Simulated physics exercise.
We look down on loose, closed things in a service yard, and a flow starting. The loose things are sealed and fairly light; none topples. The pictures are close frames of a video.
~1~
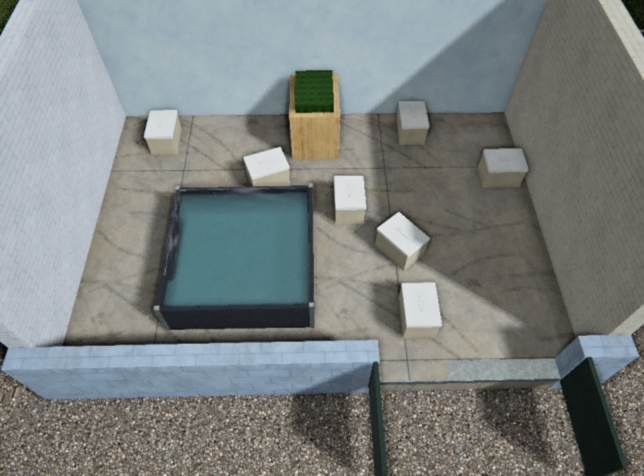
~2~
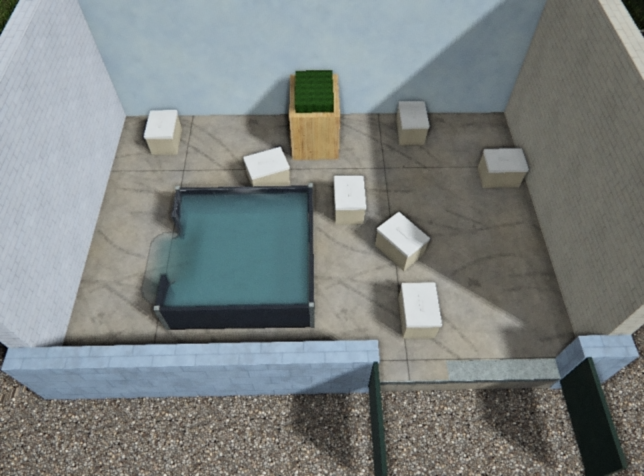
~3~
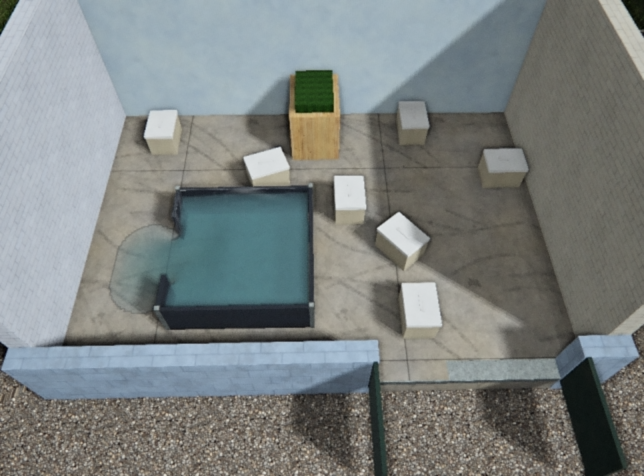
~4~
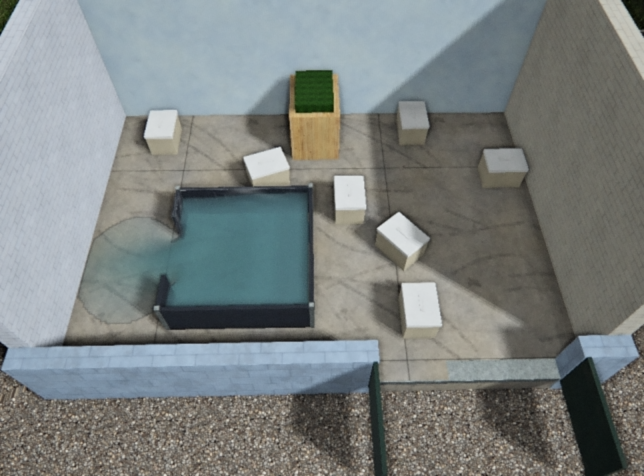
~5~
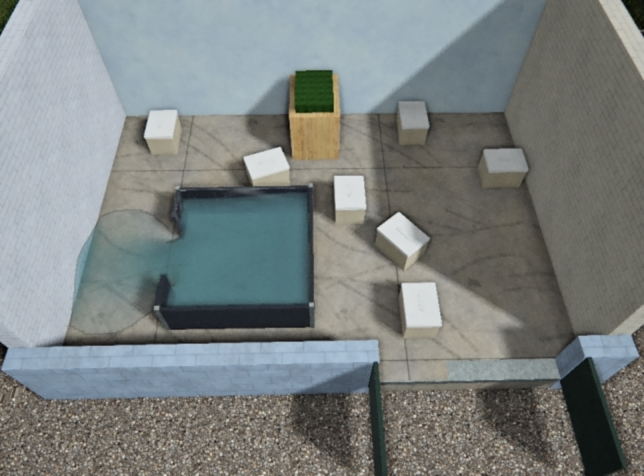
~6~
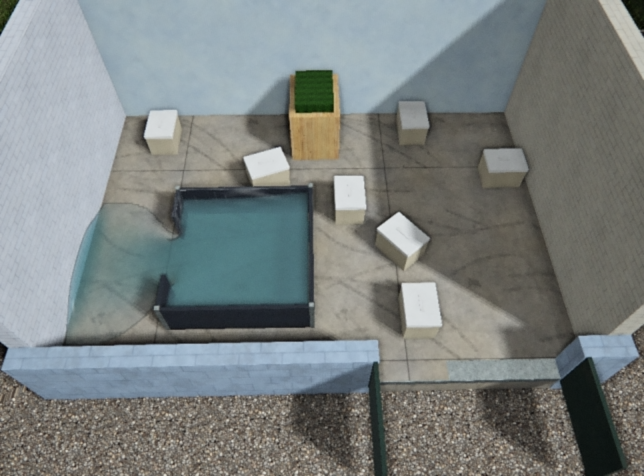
Water pours from the left side of a dark tank and spreads to the left wall.
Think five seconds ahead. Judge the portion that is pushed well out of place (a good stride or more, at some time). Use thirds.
It is not even a third.
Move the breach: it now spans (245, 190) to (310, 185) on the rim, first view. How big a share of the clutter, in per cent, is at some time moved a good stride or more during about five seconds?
About 60 per cent.
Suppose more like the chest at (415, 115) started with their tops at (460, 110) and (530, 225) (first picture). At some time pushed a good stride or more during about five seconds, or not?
As listed: Never so far, short of that.
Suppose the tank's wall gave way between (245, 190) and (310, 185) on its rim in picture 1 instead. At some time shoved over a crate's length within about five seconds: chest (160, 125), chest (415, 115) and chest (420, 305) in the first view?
As listed: That far or more, pushed that far, under that.
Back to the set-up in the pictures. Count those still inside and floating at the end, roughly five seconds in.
That makes 2.
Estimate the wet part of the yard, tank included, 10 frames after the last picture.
I make it 35 per cent.
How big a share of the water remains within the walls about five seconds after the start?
Some 98 per cent.
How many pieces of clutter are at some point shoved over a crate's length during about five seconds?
It comes to 2.
A moment on, 0 of 7 are well off their spots; 0 afloat.
Next, 0 of 7 are well off their spots; 0 afloat.
Later, 1 of 7 are well off their spots; 1 afloat.
In the end, 2 of 7 are well off their spots, and 2 have been at some point; 2 afloat.
